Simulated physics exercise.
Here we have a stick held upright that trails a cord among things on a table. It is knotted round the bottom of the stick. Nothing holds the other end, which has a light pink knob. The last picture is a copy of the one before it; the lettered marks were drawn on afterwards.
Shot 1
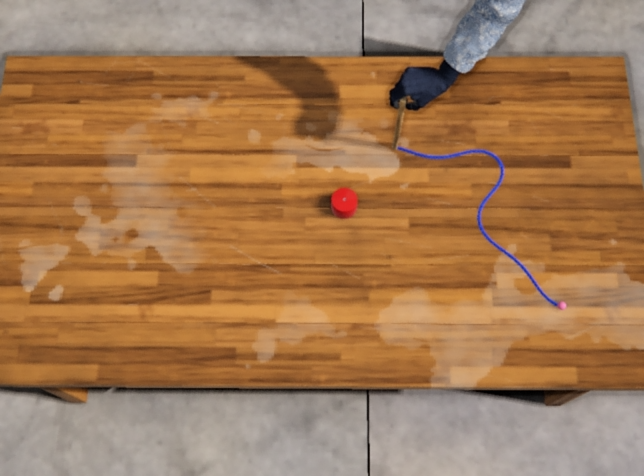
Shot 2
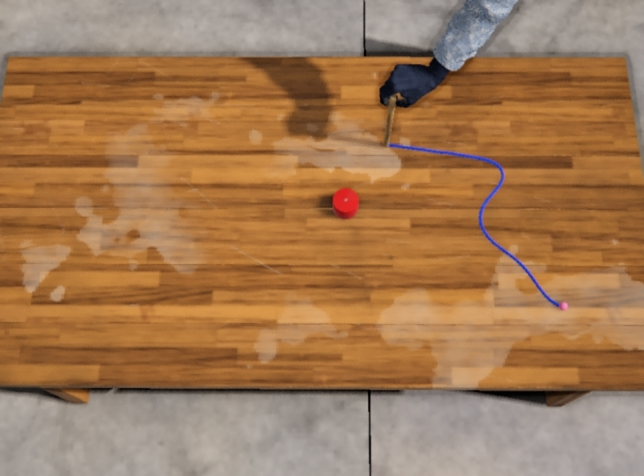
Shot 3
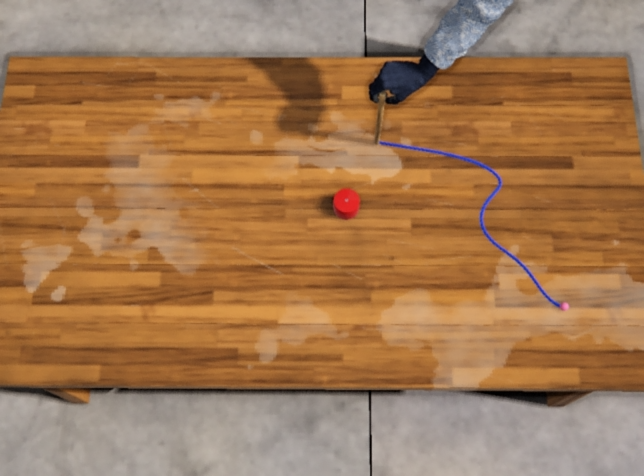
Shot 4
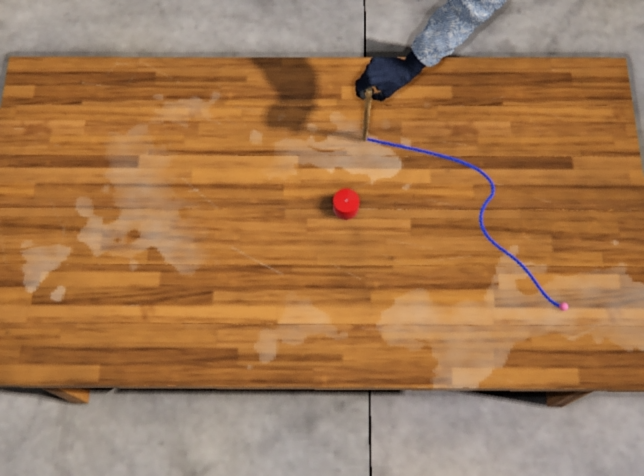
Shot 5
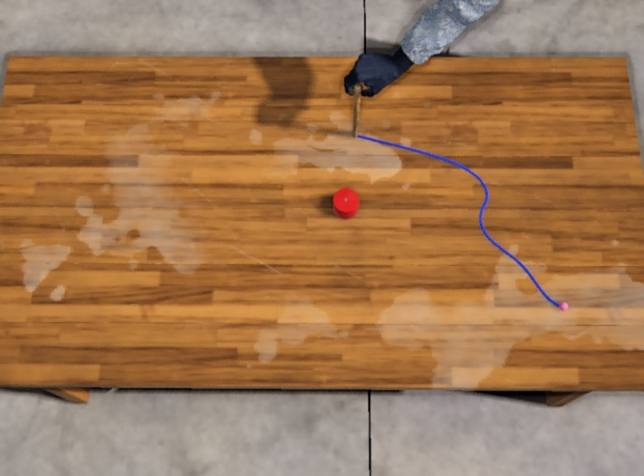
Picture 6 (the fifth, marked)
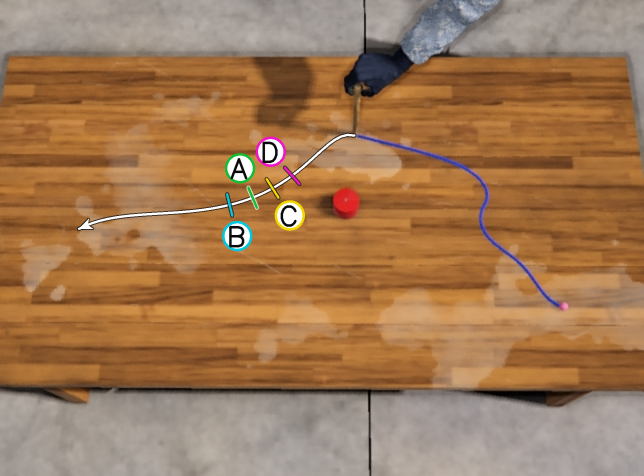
A red pot sits near the middle of a wooden table with pale, worn patches, seen from above on a grey slab floor. A dark-gloved hand in a grey sleeve reaches over the far edge, holding an upright stick tied to a blue cord that winds right to a light pink end. The hand moves the stick steadily left, drawing the cord's upper bends straighter while its pink end and the pot stay put.
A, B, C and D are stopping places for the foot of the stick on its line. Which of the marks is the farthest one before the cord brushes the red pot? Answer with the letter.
It can go as far as C.
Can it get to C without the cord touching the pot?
Yes.
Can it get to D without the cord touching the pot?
Yes.
On the marked copy, A at (253, 198); B at (230, 205); C at (273, 188); D at (292, 176); the route from (355, 136) via (226, 206) to (79, 229).
Following C. Soon after the start, foot of the stick (324, 149), middle of the cord (462, 195), free end (563, 306).
Later, foot of the stick (298, 172), middle of the cord (445, 201), free end (558, 303).
In the end, foot of the stick (273, 189), middle of the cord (423, 206), free end (547, 293); nothing has been touched.
As for the rest, A brings the cord against the pot; B brings the cord against the pot; D is safe but short.
